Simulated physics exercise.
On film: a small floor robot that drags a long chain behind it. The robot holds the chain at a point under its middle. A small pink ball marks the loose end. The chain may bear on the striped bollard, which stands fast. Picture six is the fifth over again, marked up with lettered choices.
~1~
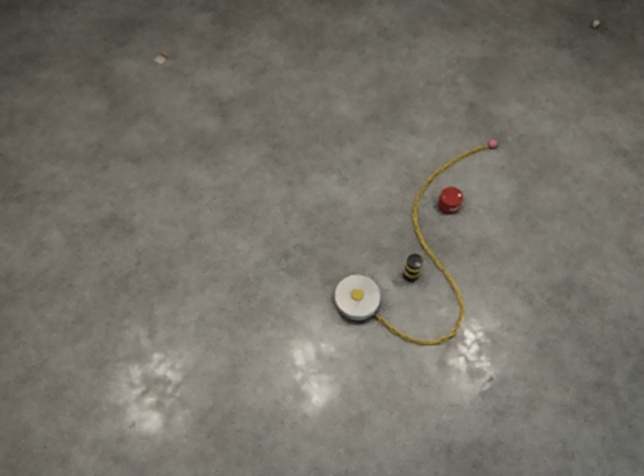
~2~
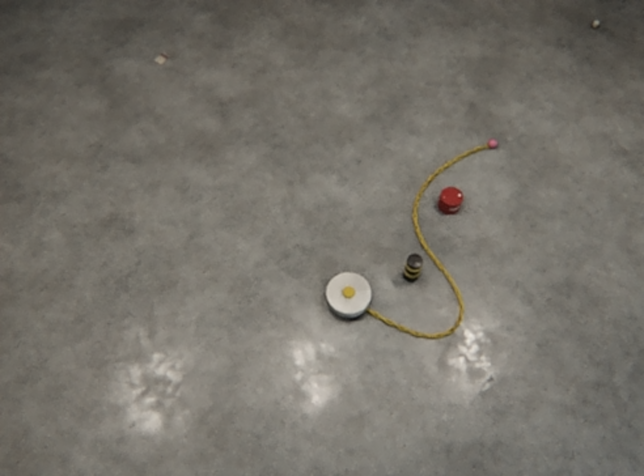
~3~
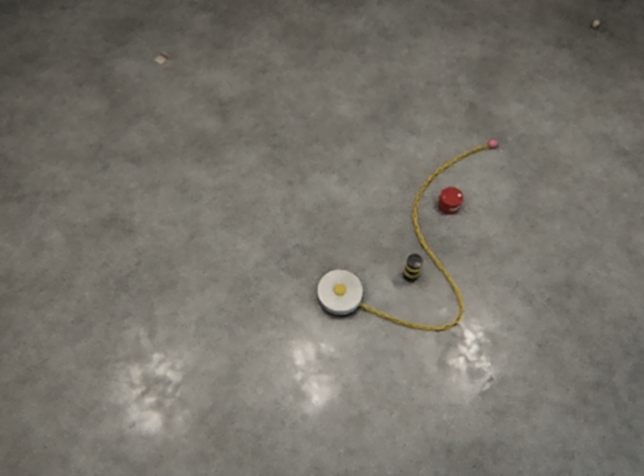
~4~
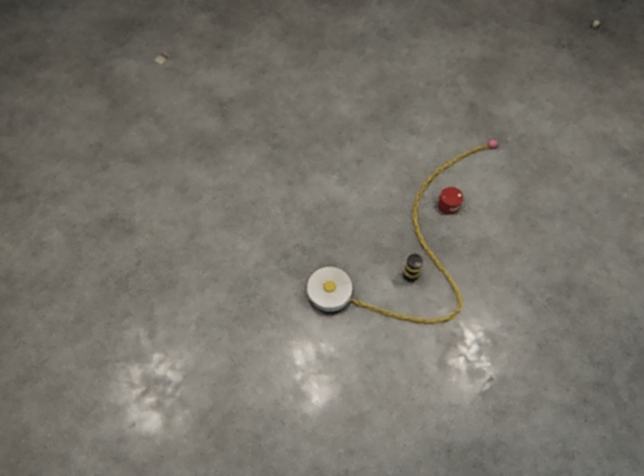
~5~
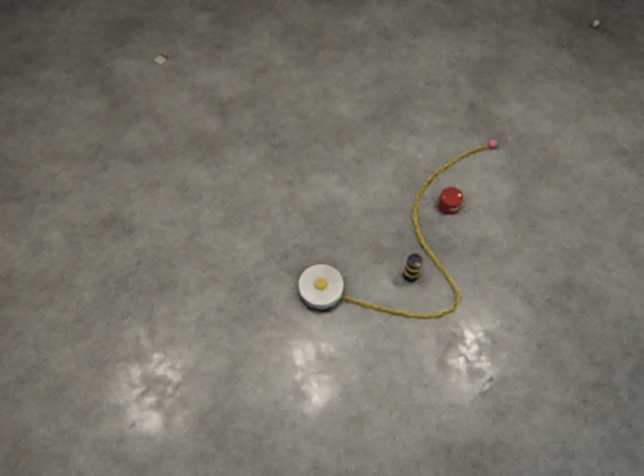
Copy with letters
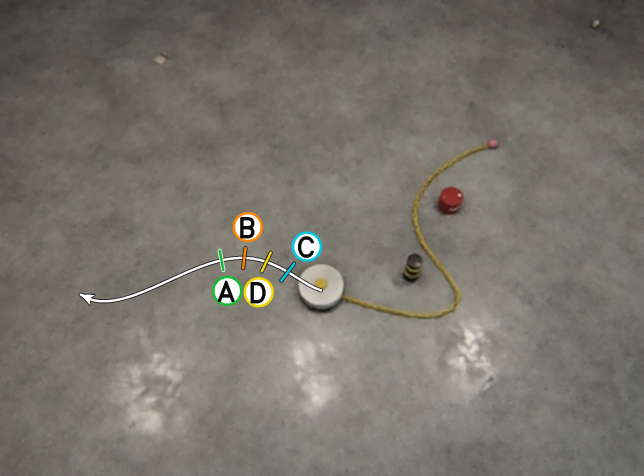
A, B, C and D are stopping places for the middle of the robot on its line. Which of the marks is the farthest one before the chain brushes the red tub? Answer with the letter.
The farthest safe stop is B.
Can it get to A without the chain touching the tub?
For that mark, no.
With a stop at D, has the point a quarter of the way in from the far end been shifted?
No.
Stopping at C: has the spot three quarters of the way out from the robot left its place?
No.
On the marked copy, A at (221, 260); B at (244, 258); C at (288, 272); D at (266, 262); the route from (321, 290) via (204, 265) to (81, 295).
With B. Early on, robot (295, 273), middle of the chain (431, 256), free end (492, 143).
Further on, robot (269, 260), middle of the chain (431, 256), free end (492, 143).
At the end, robot (243, 254), middle of the chain (418, 263), free end (490, 144); only the bollard has been touched, if anything.
As for the rest, A brings the chain against the tub; C is safe but short; D is safe but short.
